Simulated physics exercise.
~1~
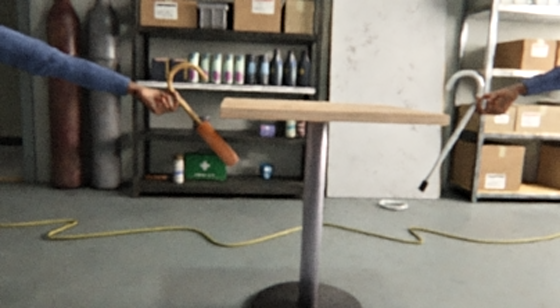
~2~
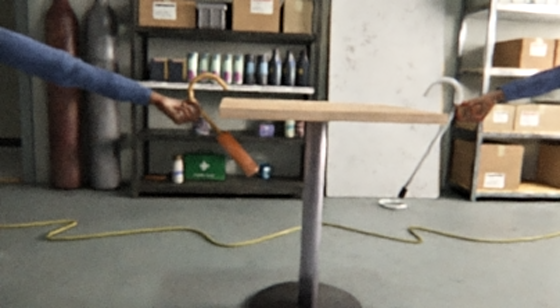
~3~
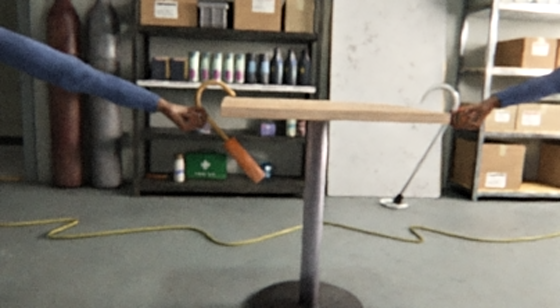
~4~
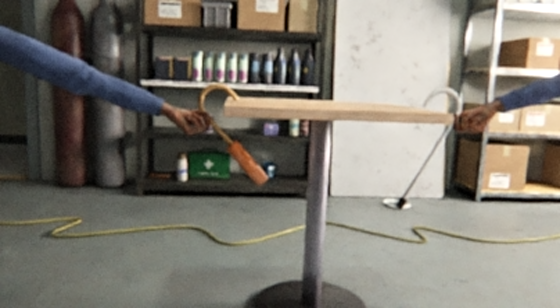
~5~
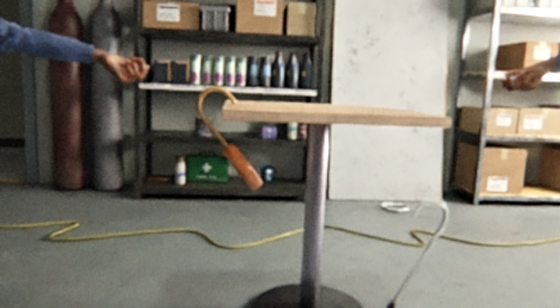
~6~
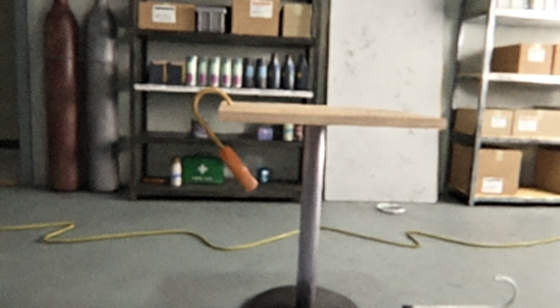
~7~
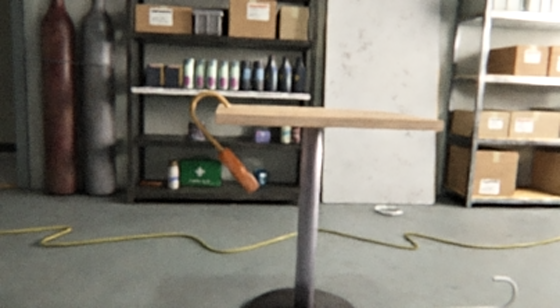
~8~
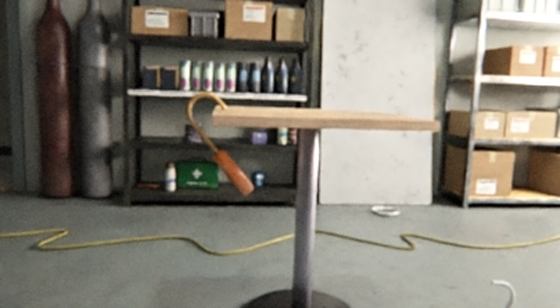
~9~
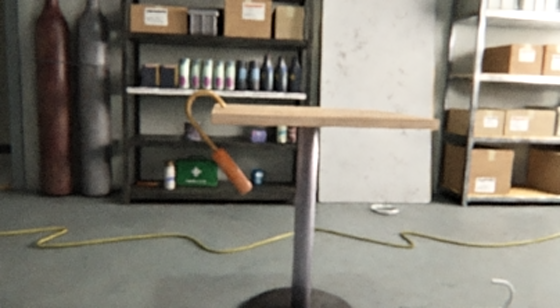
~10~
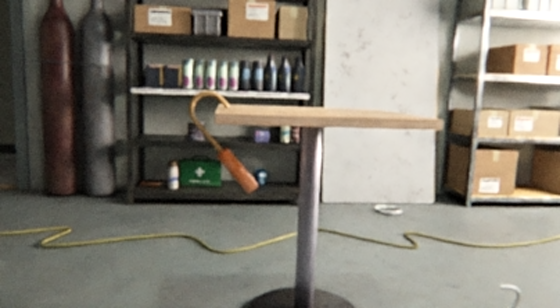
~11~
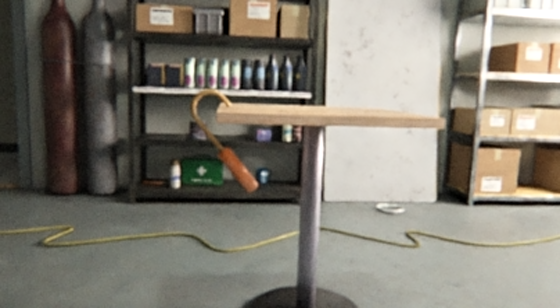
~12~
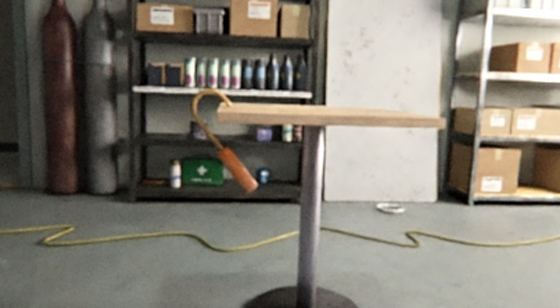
In this clip, two hands hold a white cane and an orange umbrella by opposite edges of a table and then let go. The cane drops to the floor at right and leaves view, while the umbrella stays hooked on the left edge.
